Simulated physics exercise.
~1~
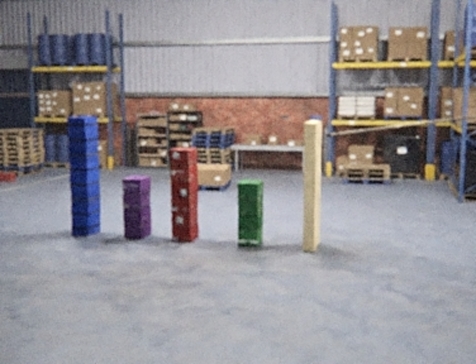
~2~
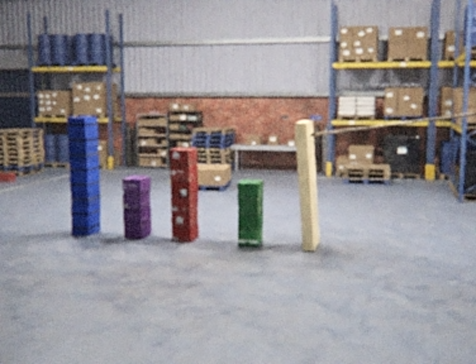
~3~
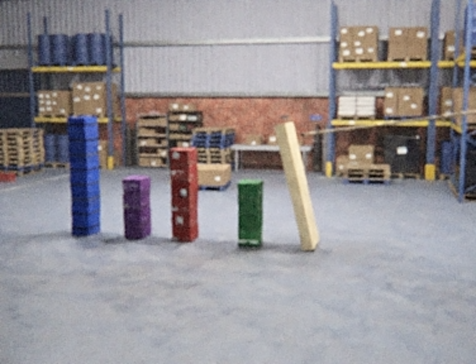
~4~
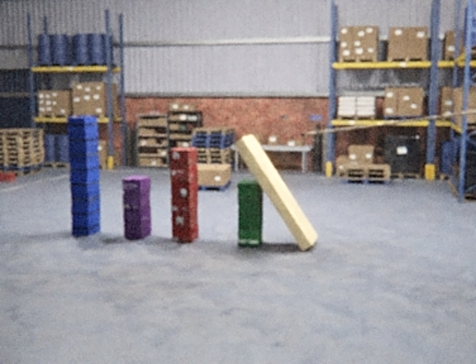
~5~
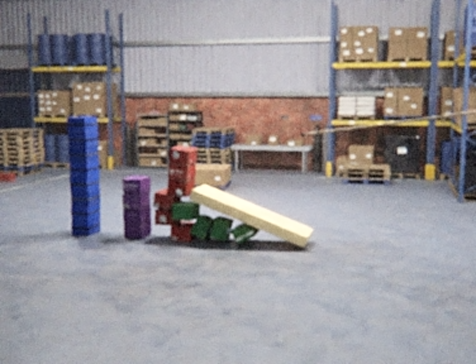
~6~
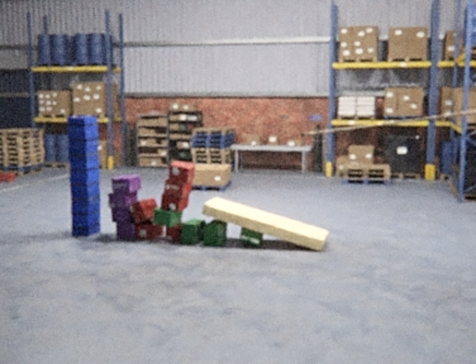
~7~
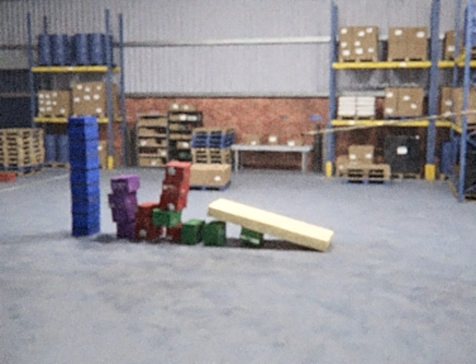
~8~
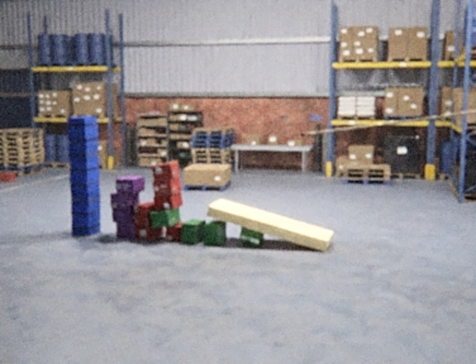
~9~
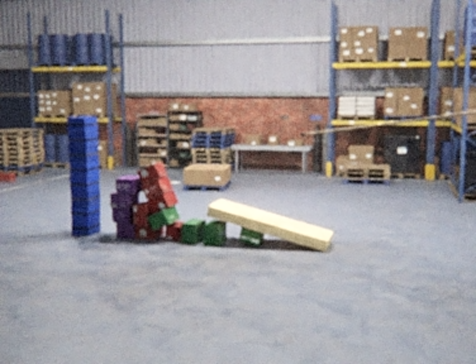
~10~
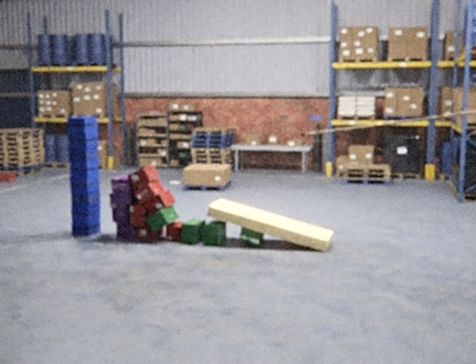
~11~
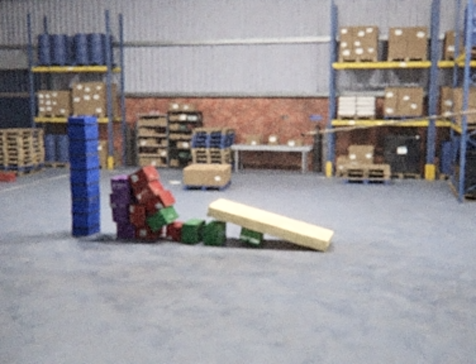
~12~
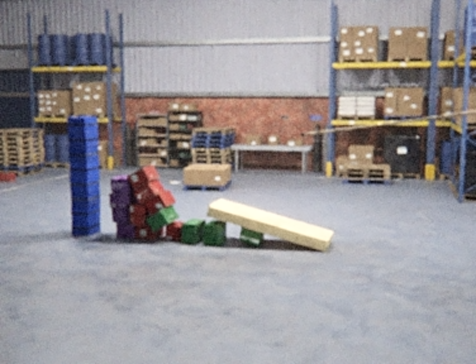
The clip opens on a store room where four separate stacks of cartons, blue, purple, red and green, stand in a row with a tall pale board upright at the right end. A thin pole at the right nudges the board near its top, then stops as the board leans left. The board topples onto the green stack, which crumples and spills leftward into the red one. The red stack buckles, its upper cartons tilting left against the purple stack, which is jostled but stays standing. Finally, the board rests sloping on green cartons, red ones slump against purple, and blue stands untouched.
